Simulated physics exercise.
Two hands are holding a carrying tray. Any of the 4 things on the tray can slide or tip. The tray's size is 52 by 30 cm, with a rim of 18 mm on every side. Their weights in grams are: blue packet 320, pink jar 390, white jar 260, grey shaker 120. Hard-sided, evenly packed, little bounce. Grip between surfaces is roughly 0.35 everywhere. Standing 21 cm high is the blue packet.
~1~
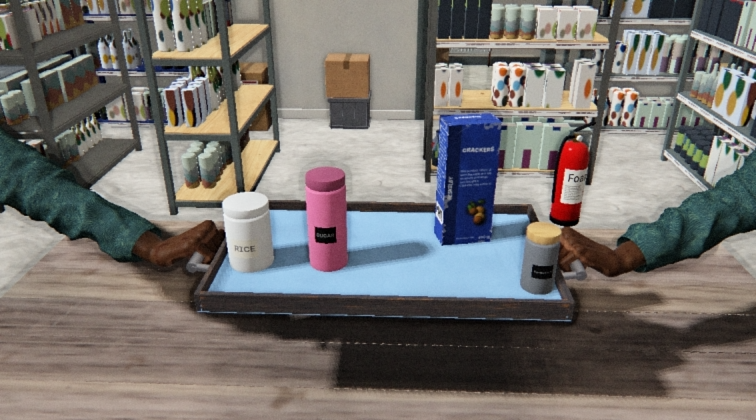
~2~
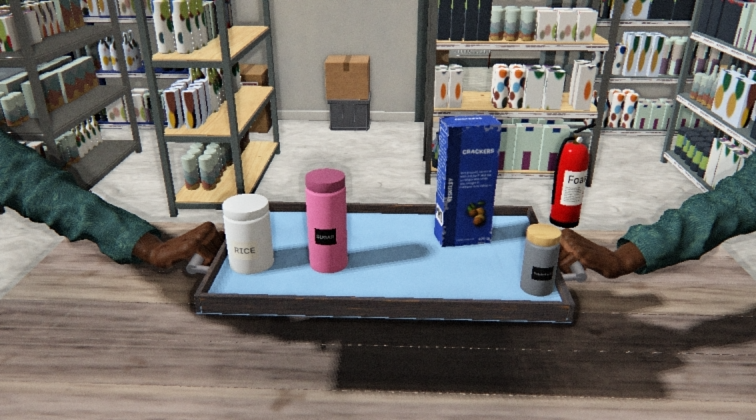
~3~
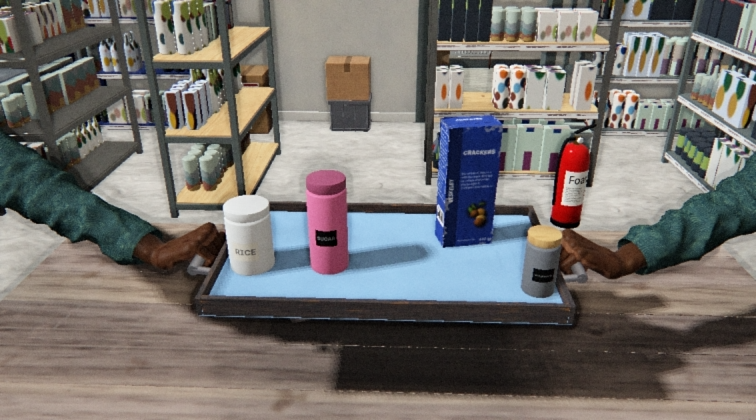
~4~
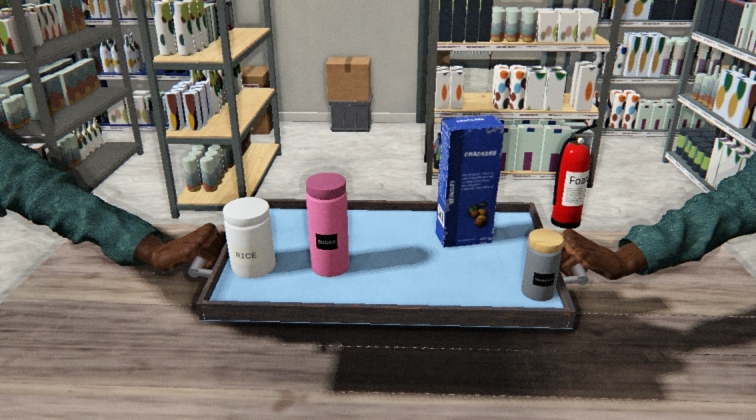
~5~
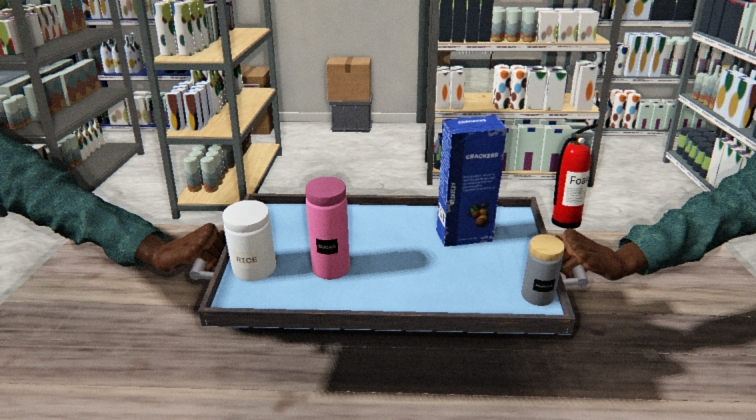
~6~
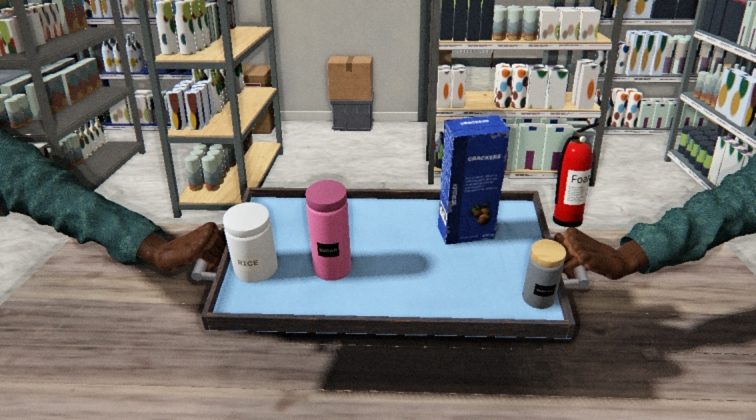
In a storeroom, two hands gradually tilt a tray of four containers toward the viewer.
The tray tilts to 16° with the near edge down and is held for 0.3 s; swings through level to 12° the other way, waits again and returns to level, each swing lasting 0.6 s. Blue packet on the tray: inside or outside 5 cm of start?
Goes astray.
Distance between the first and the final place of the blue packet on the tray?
Displacement: Approx. 19 cm.
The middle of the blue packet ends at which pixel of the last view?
It ends up at about (491, 274).
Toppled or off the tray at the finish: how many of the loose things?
The tally is 2.
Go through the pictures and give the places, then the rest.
In the first frame, tray level; blue packet (466, 181); pink jar (327, 220).
In the second frame, tray level; grey shaker (540, 260); pink jar (327, 221).
In the third frame, tray tilted 1°, near edge down; white jar (250, 235); grey shaker (541, 262).
In the fourth frame, tray tilted 4°, near edge down; pink jar (328, 225); white jar (250, 238).
In the fifth frame, tray tilted 8°, near edge down; grey shaker (542, 270); pink jar (329, 229).
In the sixth frame, tray tilted 12°, near edge down; blue packet (471, 183); white jar (251, 243).
Then, 0.50 s after the last picture, tray tilted 16°, near edge down; blue packet on its side near (487, 270); grey shaker tipped 14° from how it sat.
Then, 0.70 s after the last picture, tray tilted 10°, near edge down; grey shaker now off the tray; blue packet on its side near (490, 288).
Then, 0.90 s after the last picture, tray tilted 6°, far edge down; blue packet on its side near (491, 265).
Then, 1.60 s after the last picture, tray tilted 9°, far edge down; blue packet on its side near (491, 260).
At rest, off the tray, grey shaker; tipped over on the tray, blue packet; the other 2 in place, give or take 5 cm. In the last view, blue packet near (491, 274).
